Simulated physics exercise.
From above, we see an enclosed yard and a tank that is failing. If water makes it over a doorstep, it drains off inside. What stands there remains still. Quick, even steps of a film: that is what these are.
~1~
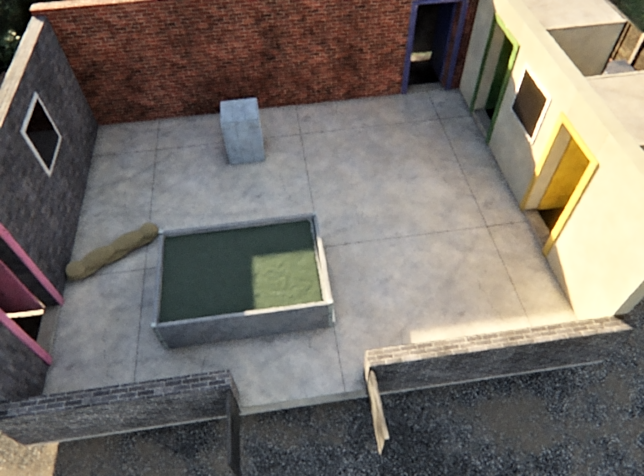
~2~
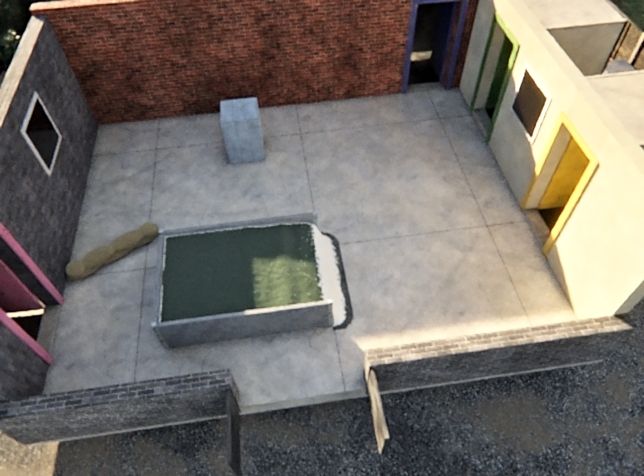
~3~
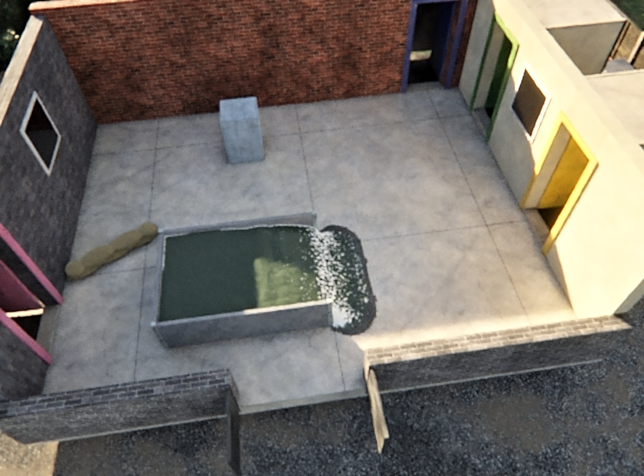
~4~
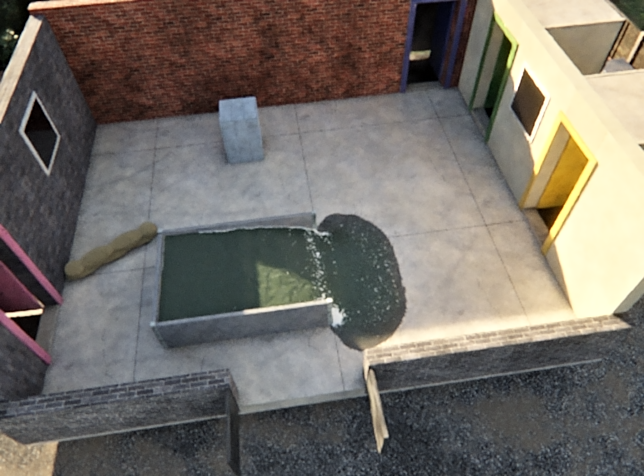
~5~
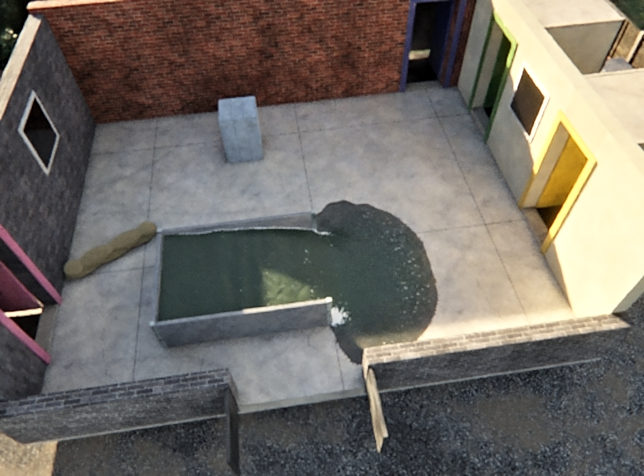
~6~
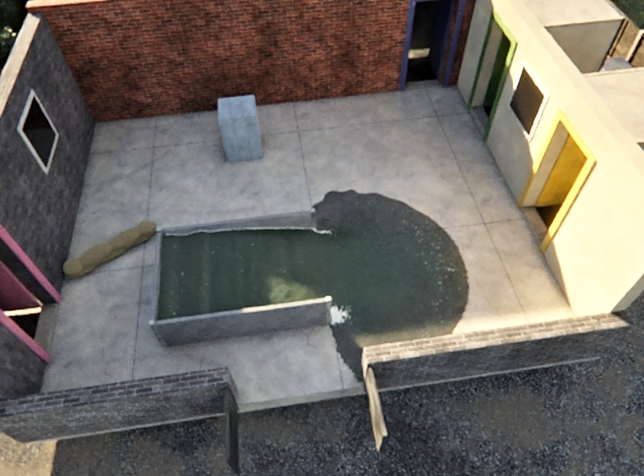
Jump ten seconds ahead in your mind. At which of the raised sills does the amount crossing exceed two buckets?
In the end the pink door keeps the inflow to two buckets or less; the green door keeps the inflow to two buckets or less; the blue door lets the inflow pass two buckets; the yellow door lets the inflow pass two buckets.
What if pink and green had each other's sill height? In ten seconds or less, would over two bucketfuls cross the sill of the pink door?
I'd say pink door doesn't reach the mark.
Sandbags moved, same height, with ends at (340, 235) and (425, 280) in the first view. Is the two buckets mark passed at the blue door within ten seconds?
The blue door exceeds the limit.
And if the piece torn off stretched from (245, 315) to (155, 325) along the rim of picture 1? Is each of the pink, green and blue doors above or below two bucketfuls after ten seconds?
Note - pink door breaks the threshold; green door comes in lower; blue door comes in lower.
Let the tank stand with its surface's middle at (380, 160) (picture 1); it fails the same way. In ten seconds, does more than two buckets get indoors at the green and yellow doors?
Green door tops it, yellow door tops it.
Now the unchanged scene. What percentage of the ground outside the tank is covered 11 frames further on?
Estimated share: Around 30 %.
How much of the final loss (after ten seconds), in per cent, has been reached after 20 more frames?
Near 40 %.
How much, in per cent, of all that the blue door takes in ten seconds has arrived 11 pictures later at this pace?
Close to 0 percent.
A moment on, water covers 25 % of the floor; the pink door not reached, the green door not reached, the blue door not reached, the yellow door under two buckets in.
Next, water covers 30 % of the floor; the pink door not reached, the green door not reached, the blue door not reached, the yellow door over two buckets in.
Then, water covers 35 % of the floor; the pink door not reached, the green door wet at the sill, nothing in, the blue door wet at the sill, nothing in, the yellow door far over two buckets in.
Later, water covers 50 % of the floor; the pink door not reached, the green door wet at the sill, nothing in, the blue door far over two buckets in, the yellow door far over two buckets in.
In the end, water covers 80 % of the floor; the pink door not reached, the green door wet at the sill, nothing in, the blue door far over two buckets in, the yellow door far over two buckets in.
